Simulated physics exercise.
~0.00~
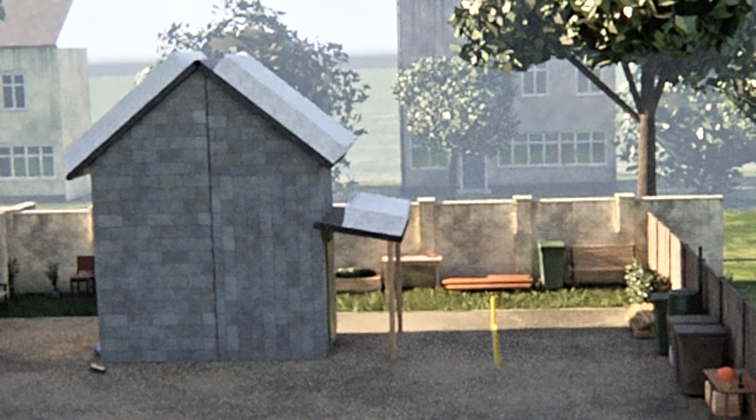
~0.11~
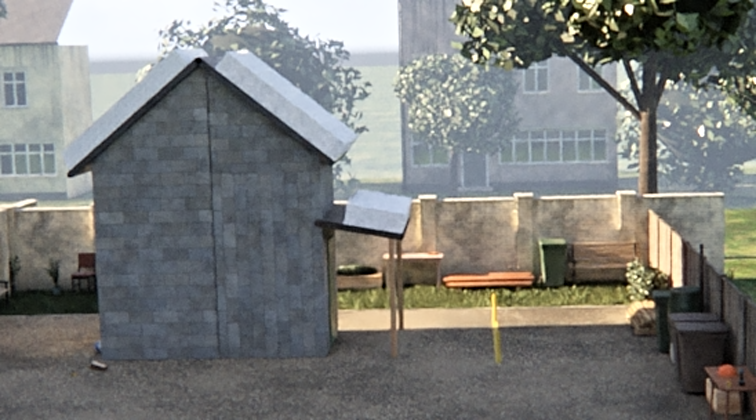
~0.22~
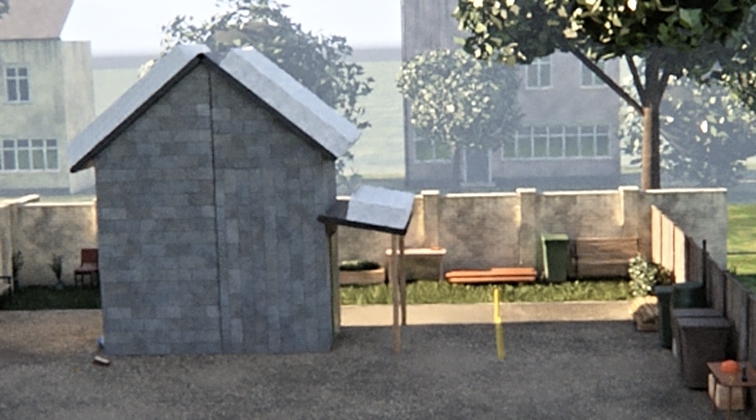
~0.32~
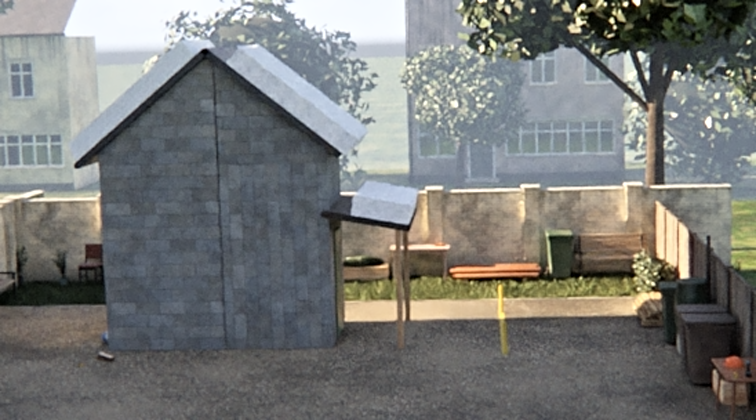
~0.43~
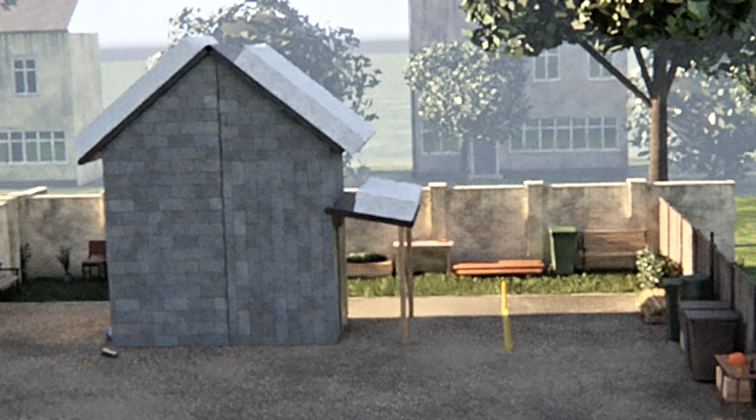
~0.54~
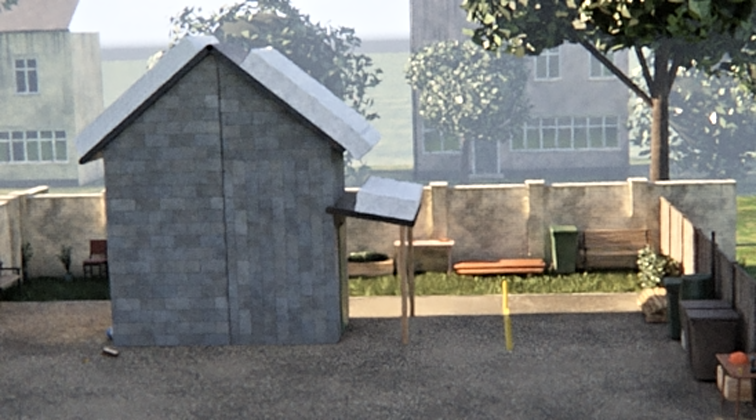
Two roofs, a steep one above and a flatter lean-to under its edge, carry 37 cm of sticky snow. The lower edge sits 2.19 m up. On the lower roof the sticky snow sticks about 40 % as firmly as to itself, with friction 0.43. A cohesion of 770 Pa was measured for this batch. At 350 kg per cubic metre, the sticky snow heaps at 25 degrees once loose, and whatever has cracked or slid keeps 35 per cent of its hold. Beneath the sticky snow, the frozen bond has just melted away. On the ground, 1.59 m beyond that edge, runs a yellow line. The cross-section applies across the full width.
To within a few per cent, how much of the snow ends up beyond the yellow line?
About 36 %.
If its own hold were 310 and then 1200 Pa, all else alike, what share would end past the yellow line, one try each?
In order: Around 45 % and around 25 %.
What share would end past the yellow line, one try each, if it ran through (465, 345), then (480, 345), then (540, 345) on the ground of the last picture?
Roughly 60 %, then 50 %, then 22 %.
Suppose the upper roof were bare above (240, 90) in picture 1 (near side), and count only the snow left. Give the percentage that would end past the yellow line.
Result: Approx. 25 %.
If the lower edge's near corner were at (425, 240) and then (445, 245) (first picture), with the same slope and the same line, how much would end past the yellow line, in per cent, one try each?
25 %, then 12 %.
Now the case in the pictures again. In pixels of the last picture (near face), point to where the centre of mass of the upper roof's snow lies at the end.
That point lands roughly at (504, 316).
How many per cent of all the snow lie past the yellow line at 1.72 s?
I'd say near 0 in a hundred.
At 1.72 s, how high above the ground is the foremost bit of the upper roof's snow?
1.2 m, more or less.
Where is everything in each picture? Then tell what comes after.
Front end of the sticky snow at (334, 154), in the first picture.
Front end of the sticky snow at (336, 152), its middle shifted 1.2 cm, in the second picture.
Front end of the sticky snow at (340, 148), its middle shifted 4.8 cm, 2 % of it past the upper edge, in one piece, in the third picture.
Front end of the sticky snow at (347, 146), its middle shifted 11 cm, 4 % of it past the upper edge, in one piece, in the fourth picture.
Front end of the sticky snow at (354, 133), its middle shifted 20 cm, 8 % of it past the upper edge, in one piece, in the fifth picture.
Front end of the sticky snow at (361, 136), its middle shifted 31 cm, 12 % of it past the upper edge, cracking, in the sixth picture.
By 1.08 s, none is below the lower edge and 0 % is past the line.
By 1.72 s, 17 % is below the lower edge and 0 % is past the line.
By 2.36 s, 71 % is below the lower edge and 24 % is past the line.
By 3.00 s, 75 % is below the lower edge and 36 % is past the line.
By 3.70 s, at the end, 75 % is below the lower edge and 36 % is past the line.
